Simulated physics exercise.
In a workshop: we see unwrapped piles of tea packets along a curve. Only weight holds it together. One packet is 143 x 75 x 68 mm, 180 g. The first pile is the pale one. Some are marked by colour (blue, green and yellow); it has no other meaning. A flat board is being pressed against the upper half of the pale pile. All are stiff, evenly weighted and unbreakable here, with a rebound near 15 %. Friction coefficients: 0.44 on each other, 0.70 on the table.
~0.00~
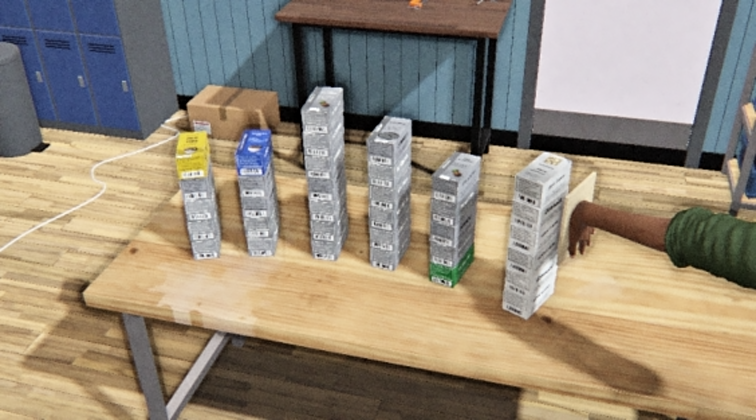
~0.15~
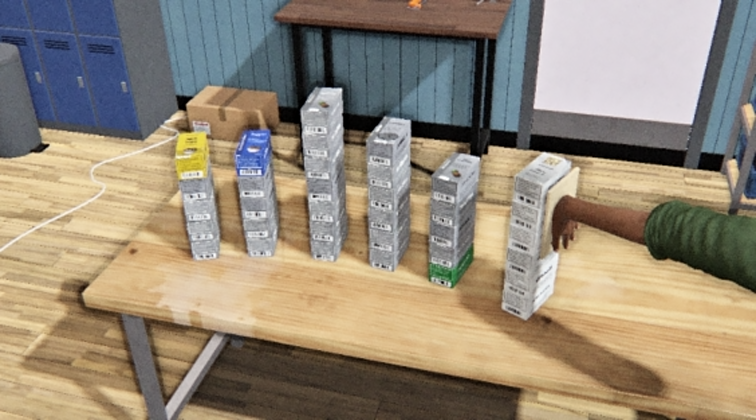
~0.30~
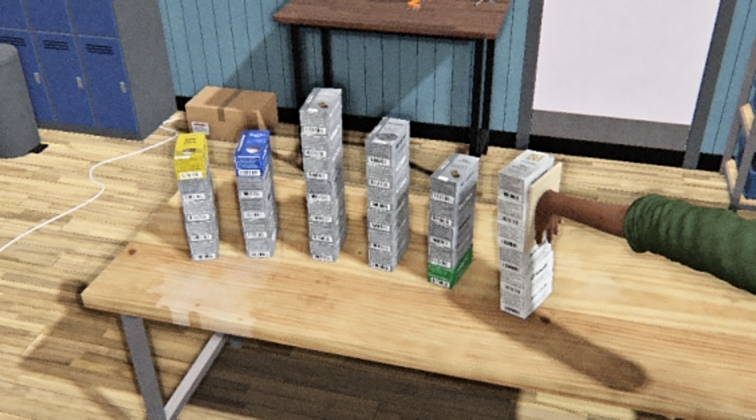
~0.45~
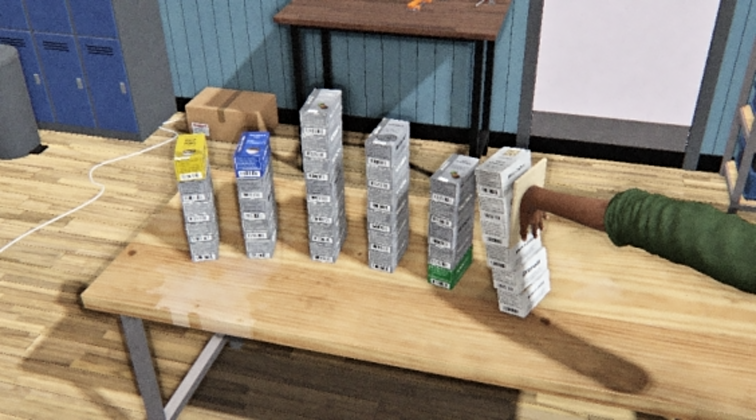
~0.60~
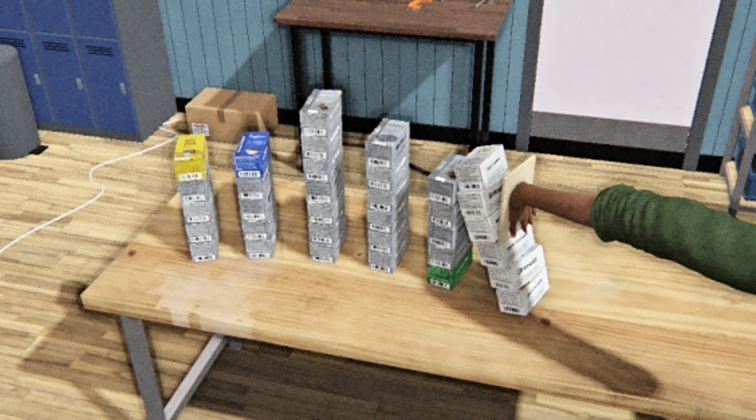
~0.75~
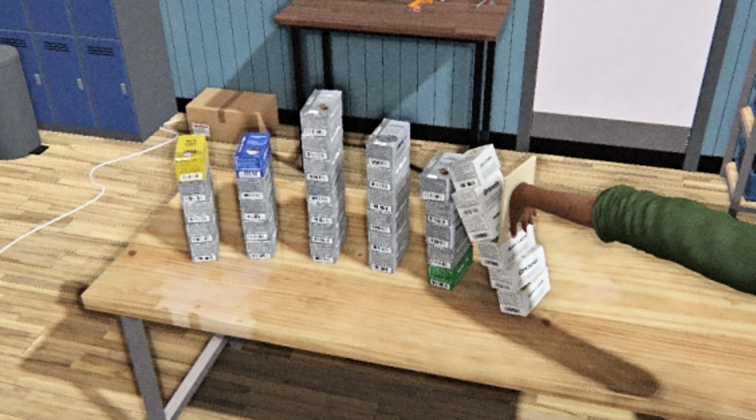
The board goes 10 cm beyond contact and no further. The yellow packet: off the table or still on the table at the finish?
In the end the yellow packet drops off.
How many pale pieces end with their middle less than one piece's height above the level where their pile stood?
4 pale pieces.
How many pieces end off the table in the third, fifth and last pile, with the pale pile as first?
Third 0, fifth 1, last 3.
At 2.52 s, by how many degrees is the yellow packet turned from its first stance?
Some 10°.
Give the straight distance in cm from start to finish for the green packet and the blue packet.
Green 0, blue 134.
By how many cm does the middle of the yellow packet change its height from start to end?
It ends some 102 cm lower.
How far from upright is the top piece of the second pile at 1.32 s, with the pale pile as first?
It leans some 30°.
Around 1.32 s, 3 of the pale pile down; none of the 28 other packets off the table, 10 disturbed; yellow packet unmoved.
Around 1.86 s, 3 of the pale pile down; none of the 28 other packets off the table, 23 disturbed; yellow packet displaced 12 mm; blue packet tipped 15°.
Around 2.52 s, 3 of the pale pile down; 4 of the 28 other packets off the table; yellow packet tipped 12°, 1.00 m lower; blue packet on its side.
Finally (3.1 s), 3 of the pale pile down; 5 of the 28 other packets off the table; yellow packet on its side; blue packet upside down; green packet unmoved.
